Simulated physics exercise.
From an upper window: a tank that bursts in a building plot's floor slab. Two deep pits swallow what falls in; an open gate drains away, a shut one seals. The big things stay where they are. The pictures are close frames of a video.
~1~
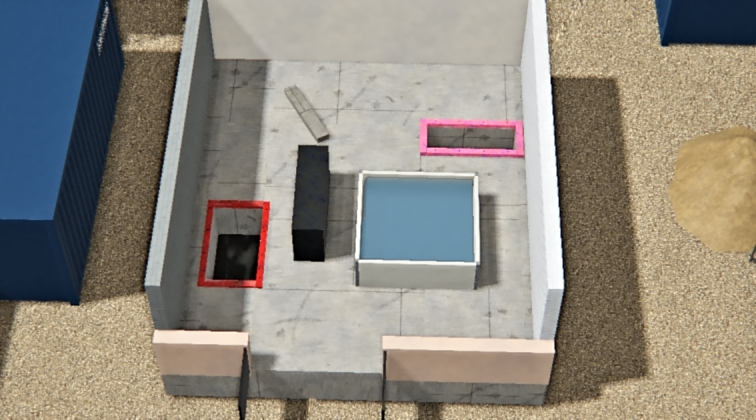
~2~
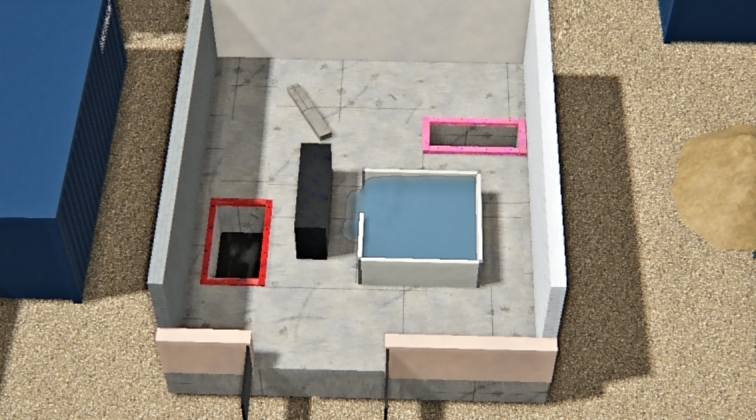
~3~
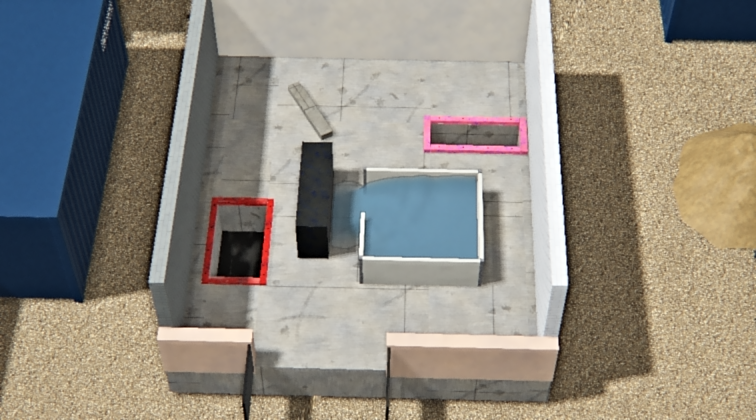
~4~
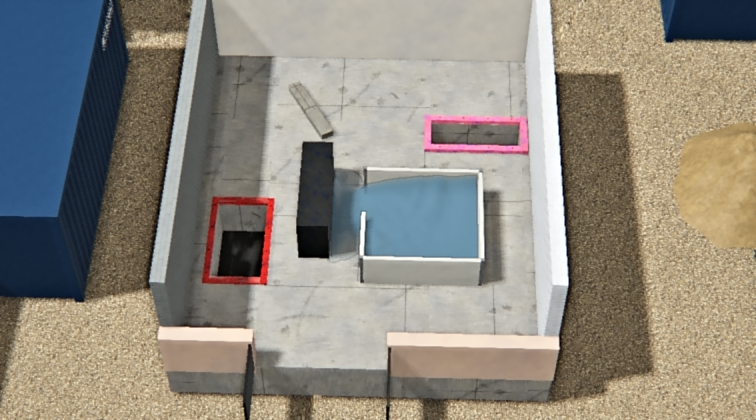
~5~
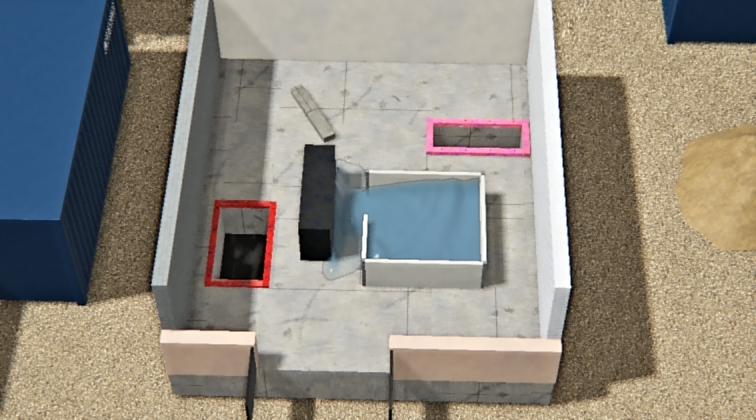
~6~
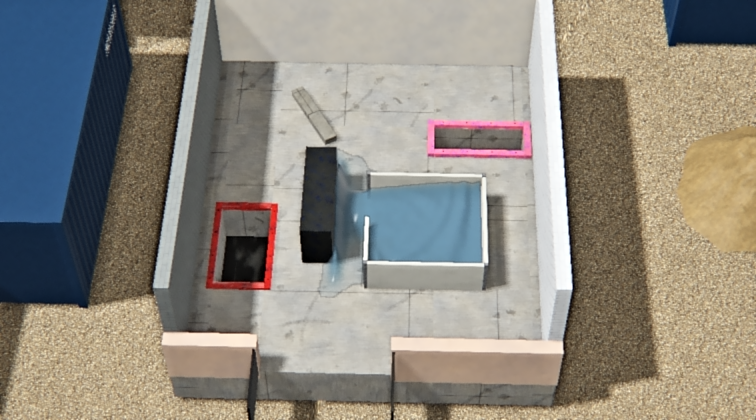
A walled concrete plot held a white-sided tank of still blue water, then its left side opened and water poured out, reached the black block beside it, and spread along the block both ways.
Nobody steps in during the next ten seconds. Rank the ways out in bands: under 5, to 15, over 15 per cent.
The gate takes over 15 %; the pink pit takes under 5 %; the red pit takes under 5 %.
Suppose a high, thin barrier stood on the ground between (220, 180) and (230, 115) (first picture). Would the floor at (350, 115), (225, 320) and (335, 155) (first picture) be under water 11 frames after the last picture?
In that order: Covered, clear, flooded.
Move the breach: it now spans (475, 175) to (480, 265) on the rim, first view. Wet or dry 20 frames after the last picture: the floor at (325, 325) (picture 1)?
At that place: Covered.
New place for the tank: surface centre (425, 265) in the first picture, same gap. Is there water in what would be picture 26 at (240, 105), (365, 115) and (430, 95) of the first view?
In turn: No water, covered, awash.
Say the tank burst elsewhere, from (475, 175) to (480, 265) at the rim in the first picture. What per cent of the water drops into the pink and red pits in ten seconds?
In per cent: Pink 15, red 6.
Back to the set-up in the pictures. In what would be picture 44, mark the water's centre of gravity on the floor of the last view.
Roughly at (391, 191).
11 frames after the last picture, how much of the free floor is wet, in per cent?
I make it 40 per cent.
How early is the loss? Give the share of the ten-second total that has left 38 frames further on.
Near 70 in a hundred.
A moment on, water covers 20 % of the floor; the gate 0 %, the pink pit 0 %, the red pit 0 %.
Next, water covers 40 % of the floor; the gate 4 %, the pink pit 0 %, the red pit 0 %.
Then, water covers 50 % of the floor; the gate 12 %, the pink pit 0 %, the red pit 0 %.
Later, water covers 60 % of the floor; the gate 20 %, the pink pit 1 %, the red pit 0 %.
In the end, water covers 80 % of the floor; the gate 28 %, the pink pit 2 %, the red pit 1 %.
